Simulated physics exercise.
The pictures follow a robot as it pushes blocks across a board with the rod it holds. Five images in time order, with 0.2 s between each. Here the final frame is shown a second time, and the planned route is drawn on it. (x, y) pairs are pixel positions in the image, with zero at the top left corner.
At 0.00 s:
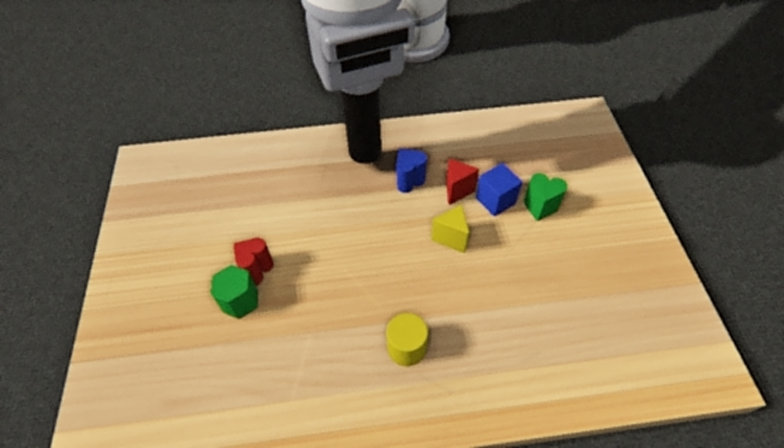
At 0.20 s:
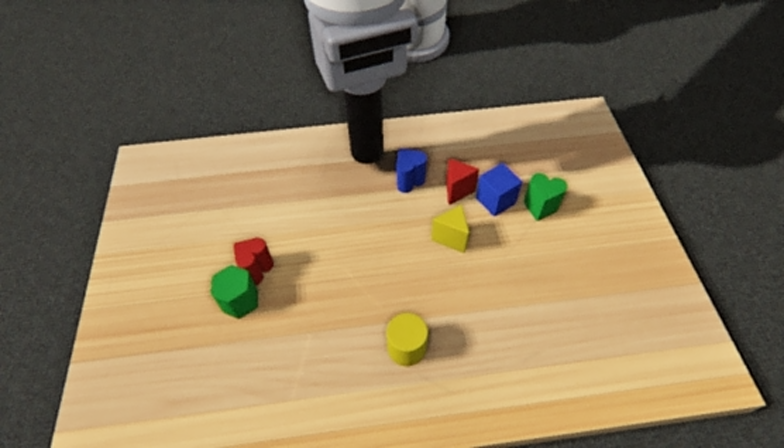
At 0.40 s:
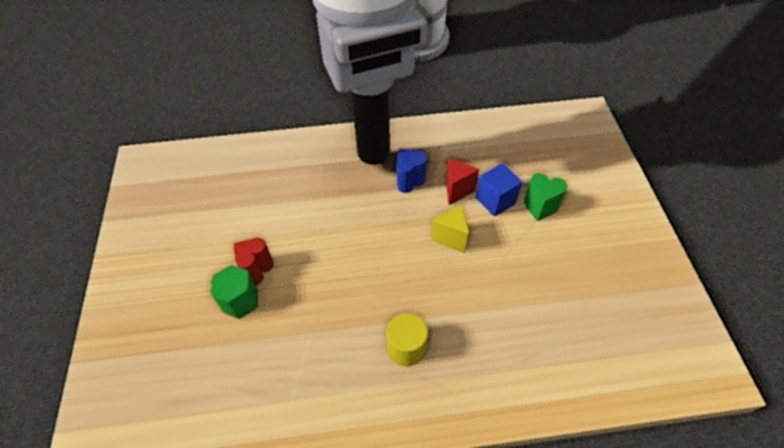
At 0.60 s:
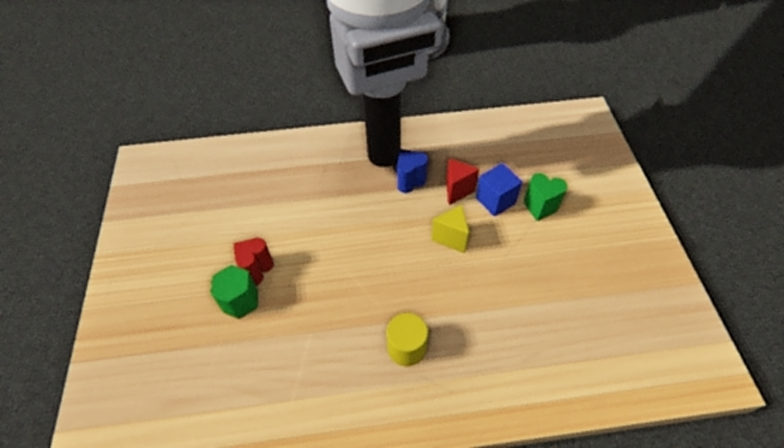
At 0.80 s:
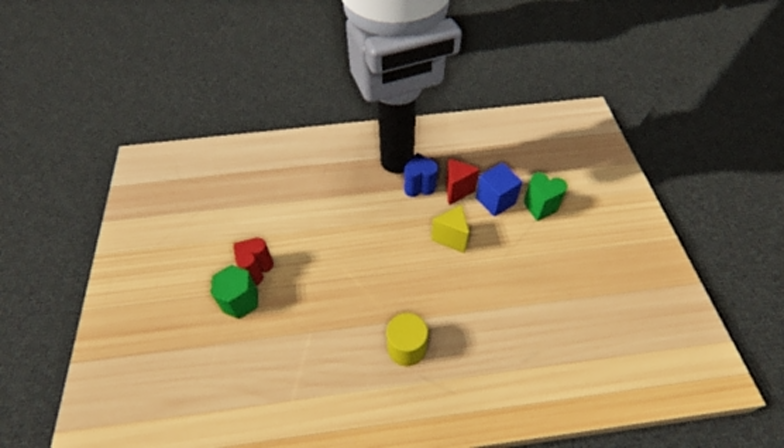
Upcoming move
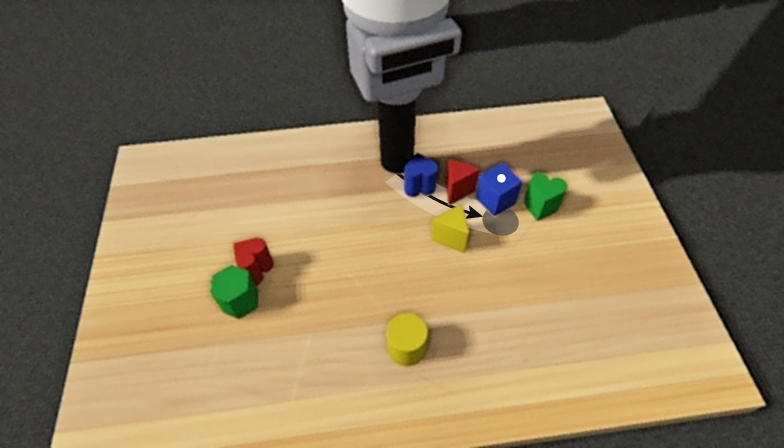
Robot arm with a black rod sliding right across a wooden board, nudging a blue heart-shaped block slightly toward a red triangle.
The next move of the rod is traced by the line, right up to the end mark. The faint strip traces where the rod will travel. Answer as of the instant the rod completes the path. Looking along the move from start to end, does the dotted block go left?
The answer is yes.
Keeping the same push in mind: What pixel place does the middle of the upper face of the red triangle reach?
The middle of its upper face should be somewhere near (481, 169).
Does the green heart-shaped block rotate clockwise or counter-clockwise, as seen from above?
Turns clockwise.
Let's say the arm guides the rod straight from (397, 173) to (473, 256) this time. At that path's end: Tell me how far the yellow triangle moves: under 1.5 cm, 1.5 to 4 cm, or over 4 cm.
Displaced more than 4 cm.
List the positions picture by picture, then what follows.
Rod tip at (365, 153); block tops, blue heart-shaped block at (410, 159); yellow triangle at (454, 218); red triangle at (460, 170); blue square piece at (501, 178); green heart-shaped block at (549, 185), in the first frame.
Rod at (368, 153); blocks unchanged, in the second frame.
Rod at (374, 154); blocks unchanged, in the third frame.
Rod at (384, 156); blocks unchanged, in the fourth frame.
Rod at (397, 162); blue heart-shaped block at (420, 165); yellow triangle at (454, 218); red triangle at (460, 170); blue square piece at (501, 178); green heart-shaped block at (549, 185), in the fifth frame.
Path on the board, from (397, 173) via (443, 203), ending at (501, 221); the dot is on the blue square piece.
The first path, step by step. One third of the way, rod at (428, 184); blue heart-shaped block at (451, 189); red triangle at (465, 172), turned 30° anticlockwise.
Two thirds of the way, rod at (464, 200); blue heart-shaped block at (487, 210), turned 35° clockwise; yellow triangle at (462, 223), turned 50° clockwise; red triangle at (480, 169), turned 55° anticlockwise; blue square piece at (510, 178), turned 15° clockwise.
At the end, rod at (503, 210); blue heart-shaped block at (510, 226), turned 65° clockwise; yellow triangle at (463, 223), turned 55° clockwise; red triangle at (481, 169), turned 65° anticlockwise; blue square piece at (522, 176), turned 25° anticlockwise; green heart-shaped block at (556, 181), turned 35° clockwise.
